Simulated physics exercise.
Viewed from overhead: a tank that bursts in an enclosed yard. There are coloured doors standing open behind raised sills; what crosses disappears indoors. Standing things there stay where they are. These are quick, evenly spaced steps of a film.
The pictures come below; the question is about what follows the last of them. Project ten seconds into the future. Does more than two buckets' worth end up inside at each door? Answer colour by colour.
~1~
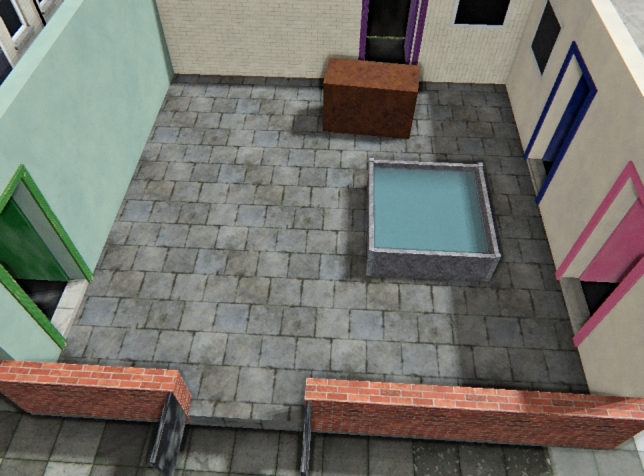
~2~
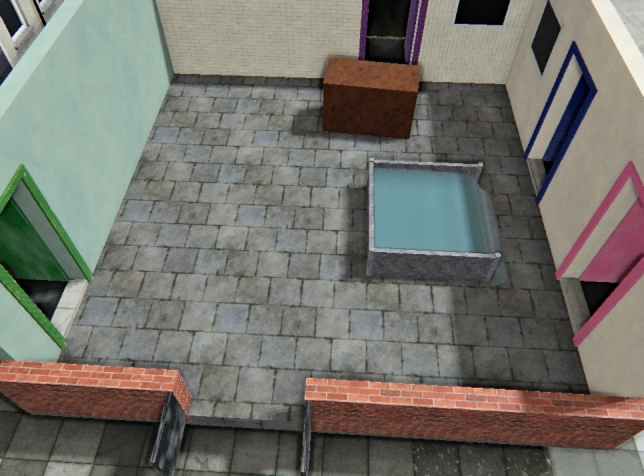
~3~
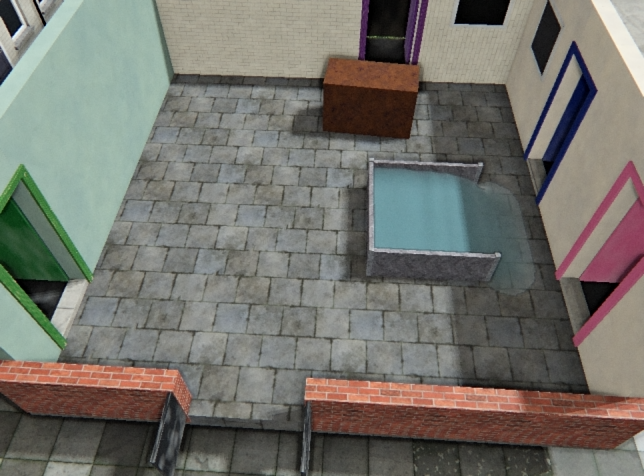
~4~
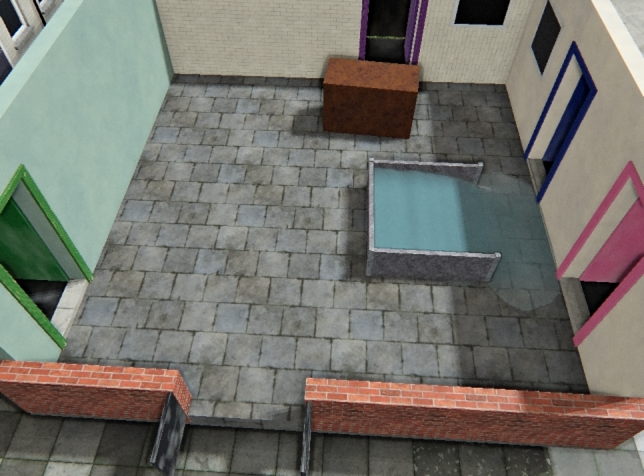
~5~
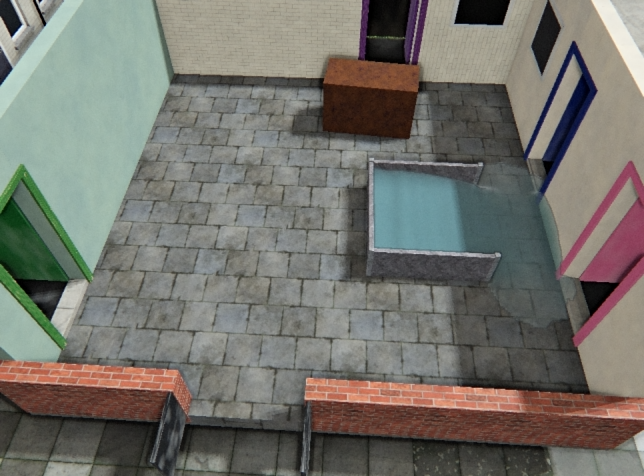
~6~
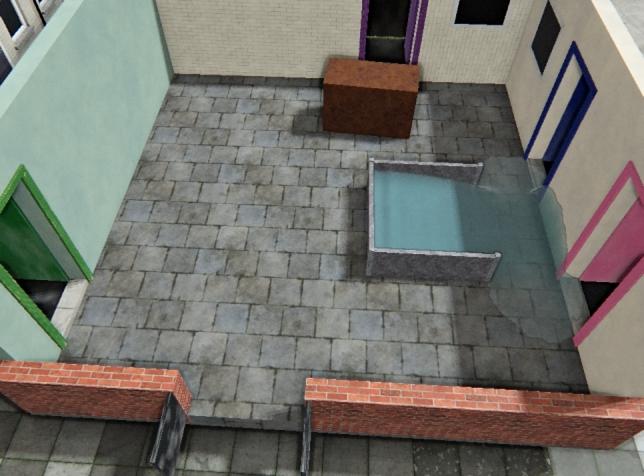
My prediction: The pink door goes beyond what's allowed there; the green door stays inside what's allowed there; the purple door stays inside what's allowed there; the blue door goes beyond what's allowed there.
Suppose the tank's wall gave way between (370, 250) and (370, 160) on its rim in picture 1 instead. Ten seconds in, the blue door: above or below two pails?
As I see it, the blue door fails to reach the limit.
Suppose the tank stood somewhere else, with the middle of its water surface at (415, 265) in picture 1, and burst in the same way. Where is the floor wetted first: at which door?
The one in pink.
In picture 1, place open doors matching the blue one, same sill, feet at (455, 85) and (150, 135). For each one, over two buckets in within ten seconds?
Well, the first one tops it and the next one doesn't reach it.
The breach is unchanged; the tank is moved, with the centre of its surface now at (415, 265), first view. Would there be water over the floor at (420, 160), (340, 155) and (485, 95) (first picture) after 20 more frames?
Hit, spared, hit.
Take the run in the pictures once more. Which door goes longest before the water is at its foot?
The green one.
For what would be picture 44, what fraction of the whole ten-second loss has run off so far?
My figure: 95 percent.
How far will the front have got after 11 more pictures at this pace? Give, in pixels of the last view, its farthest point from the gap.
Pixel estimate: (501, 85).
A moment on, water covers 10 % of the floor; the pink door under two buckets in, the green door not reached, the purple door not reached, the blue door over two buckets in.
Next, water covers 20 % of the floor; the pink door over two buckets in, the green door not reached, the purple door not reached, the blue door over two buckets in.
Then, water covers 30 % of the floor; the pink door over two buckets in, the green door not reached, the purple door wet at the sill, nothing in, the blue door far over two buckets in.
Later, water covers 65 % of the floor; the pink door over two buckets in, the green door wet at the sill, nothing in, the purple door wet at the sill, nothing in, the blue door far over two buckets in.
In the end, water covers 75 % of the floor; the pink door over two buckets in, the green door wet at the sill, nothing in, the purple door wet at the sill, nothing in, the blue door far over two buckets in.
